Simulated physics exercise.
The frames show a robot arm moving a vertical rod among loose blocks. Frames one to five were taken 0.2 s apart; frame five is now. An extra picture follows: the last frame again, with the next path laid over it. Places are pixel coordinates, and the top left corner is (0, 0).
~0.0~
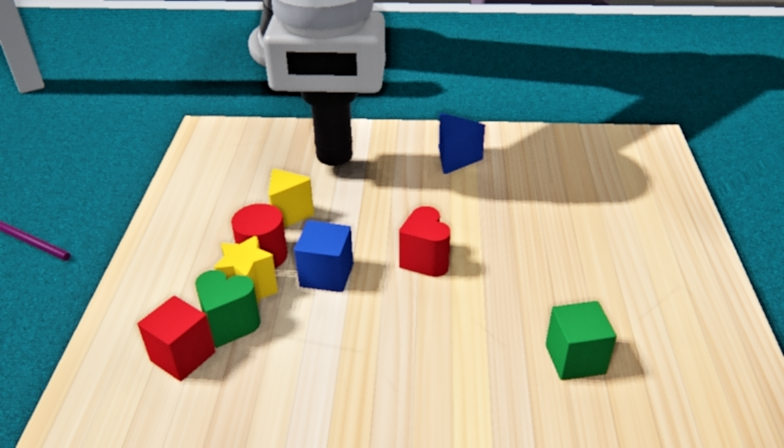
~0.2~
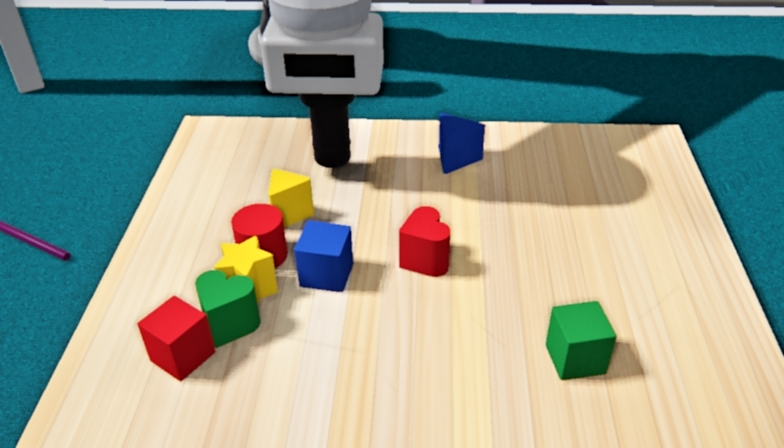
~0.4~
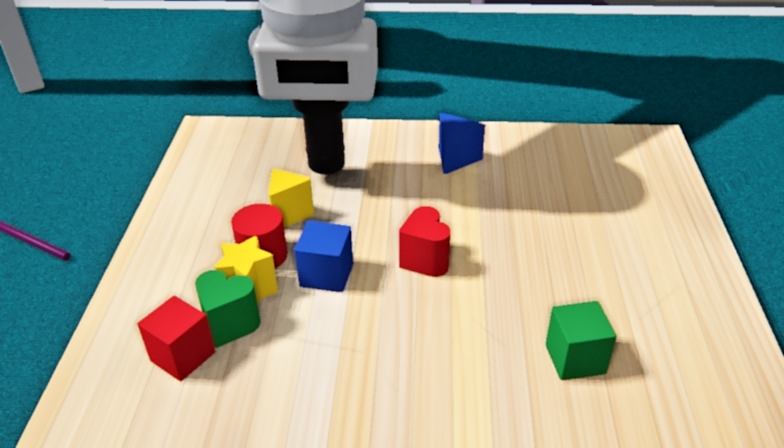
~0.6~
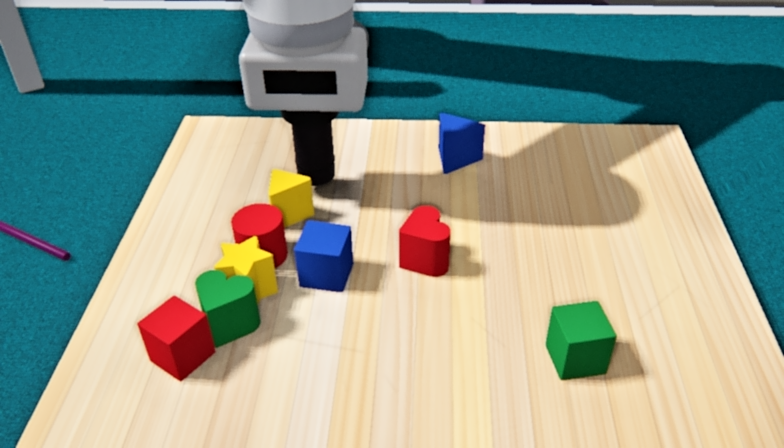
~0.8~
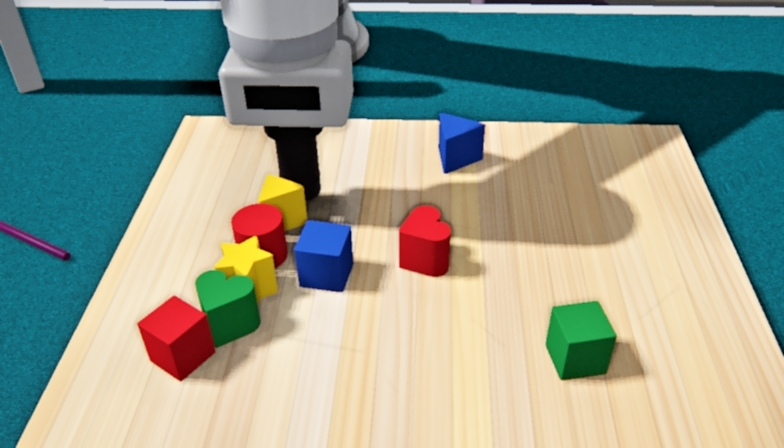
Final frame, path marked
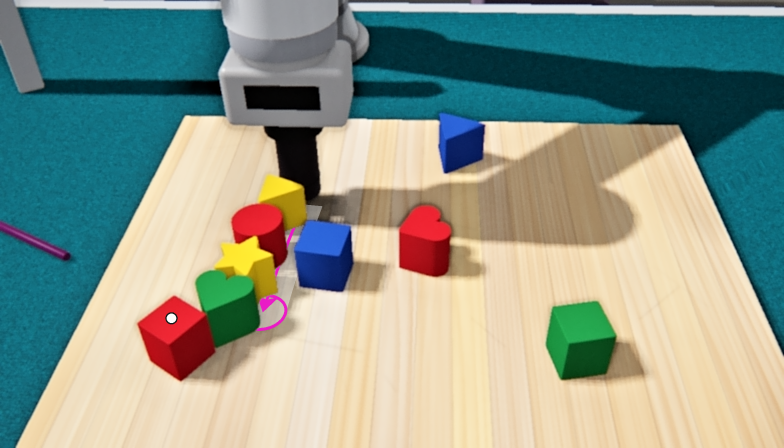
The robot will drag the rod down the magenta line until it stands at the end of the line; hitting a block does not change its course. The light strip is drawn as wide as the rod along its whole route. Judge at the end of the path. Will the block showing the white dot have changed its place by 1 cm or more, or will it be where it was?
Displaced, by a centimetre or more.
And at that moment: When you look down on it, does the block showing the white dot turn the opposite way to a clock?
My answer is no.
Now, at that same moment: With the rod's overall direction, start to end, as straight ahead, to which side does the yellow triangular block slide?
The right.
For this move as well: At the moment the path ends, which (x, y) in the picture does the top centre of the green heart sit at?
Its top centre is at about (203, 325).
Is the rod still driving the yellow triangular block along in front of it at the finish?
I believe not.
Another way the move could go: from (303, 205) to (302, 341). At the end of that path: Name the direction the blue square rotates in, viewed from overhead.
Anticlockwise, looking down.
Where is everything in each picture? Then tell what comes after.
In the first frame, rod tip at (335, 157); block tops, red square at (171, 318); green heart at (221, 287); yellow star at (242, 254); red round block at (257, 218); yellow triangular block at (285, 180).
In the second frame, rod at (333, 159); blocks unchanged.
In the third frame, rod at (327, 165); blocks unchanged.
In the fourth frame, rod at (317, 176); blocks unchanged.
In the fifth frame, rod at (302, 192); red square at (171, 318); green heart at (221, 287); yellow star at (242, 254); red round block at (257, 218); yellow triangular block at (277, 187).
Path on the board, from (303, 205) to (263, 312); the dot is on the red square.
What follows on the original path. One third of the way, rod at (288, 224); red round block at (245, 223); yellow triangular block at (246, 196), turned 45° clockwise.
Two thirds of the way, rod at (274, 260); green heart at (220, 291); yellow star at (236, 258); red round block at (224, 229); yellow triangular block at (244, 196), turned 50° clockwise.
At the end, rod at (260, 299); red square at (151, 333), turned 35° clockwise; green heart at (203, 325); yellow star at (213, 291); red round block at (223, 229); yellow triangular block at (244, 196), turned 50° clockwise.
